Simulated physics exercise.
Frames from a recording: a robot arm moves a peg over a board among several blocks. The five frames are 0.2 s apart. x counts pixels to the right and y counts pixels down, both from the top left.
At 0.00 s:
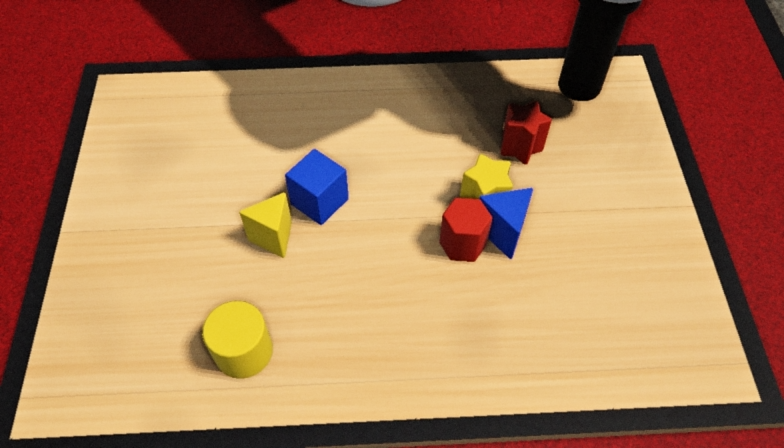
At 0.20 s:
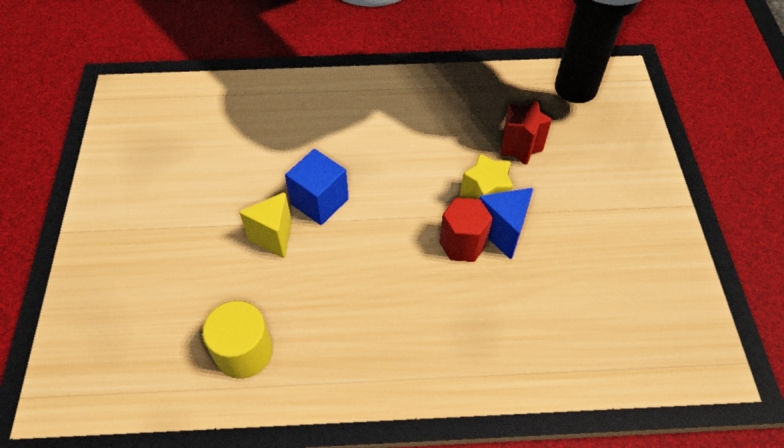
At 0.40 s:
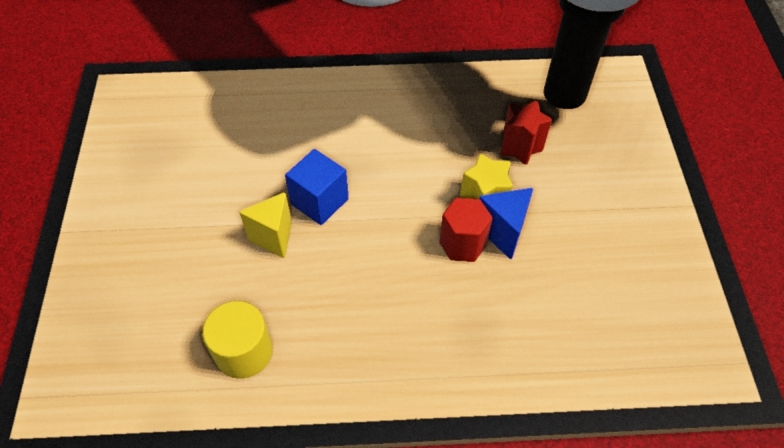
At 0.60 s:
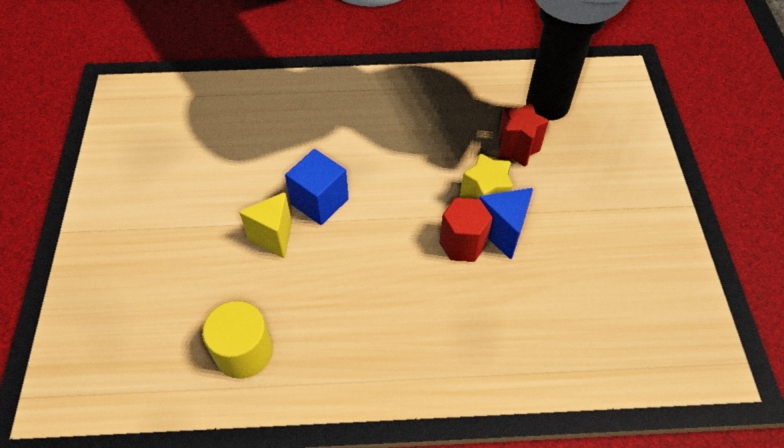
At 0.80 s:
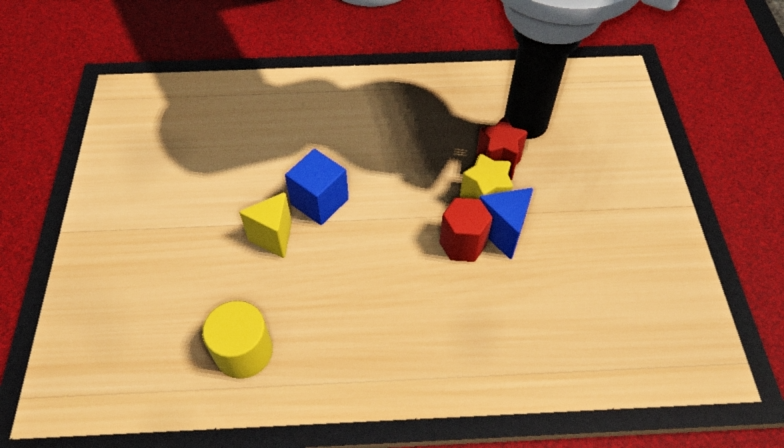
A robot arm's black peg moved down and left across the wooden board and pushed the red star a short way toward the yellow star, while the other blocks stayed still.
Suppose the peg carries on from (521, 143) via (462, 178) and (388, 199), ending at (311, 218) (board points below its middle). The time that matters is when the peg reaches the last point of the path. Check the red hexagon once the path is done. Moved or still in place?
At the end of the path, the red hexagon has moved off its old spot.
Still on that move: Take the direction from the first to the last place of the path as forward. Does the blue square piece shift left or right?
It's set to shift right.
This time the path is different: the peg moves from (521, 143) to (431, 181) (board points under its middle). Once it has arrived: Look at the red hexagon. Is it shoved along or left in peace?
When the path is over, the red hexagon has left its spot.
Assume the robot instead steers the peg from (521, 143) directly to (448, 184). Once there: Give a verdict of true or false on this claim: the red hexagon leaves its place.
Verdict: True.
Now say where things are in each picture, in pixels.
Lower end of the peg at (579, 86), tops of blocks, blue square piece at (315, 171), red hexagon at (468, 215), yellow star at (490, 173), red star at (528, 115), blue triangular block at (511, 204), in the first picture.
Peg at (576, 88), blocks as before, in the second picture.
Peg at (565, 94), blocks as before, in the third picture.
Peg at (548, 105), red star at (525, 118), in the fourth picture.
Peg at (526, 123), blue square piece at (315, 171), red hexagon at (468, 215), yellow star at (490, 173), red star at (504, 134), blue triangular block at (511, 204), in the fifth picture.
On the path given first. One third of the way, peg at (464, 159); red hexagon at (450, 247), turned 40° anticlockwise; yellow star at (436, 209), turned 15° anticlockwise; red star at (439, 173); blue triangular block at (506, 209), turned 25° anticlockwise.
Two thirds of the way, peg at (388, 179); red hexagon at (450, 250), turned 50° anticlockwise; yellow star at (407, 227), turned 55° anticlockwise; red star at (370, 204), turned 35° anticlockwise; blue triangular block at (506, 209), turned 25° anticlockwise.
At the end, peg at (308, 199); blue square piece at (254, 175), turned 25° clockwise; red hexagon at (450, 250), turned 50° anticlockwise; yellow star at (406, 226), turned 55° anticlockwise; red star at (334, 221), turned 135° anticlockwise; blue triangular block at (506, 209), turned 25° anticlockwise.
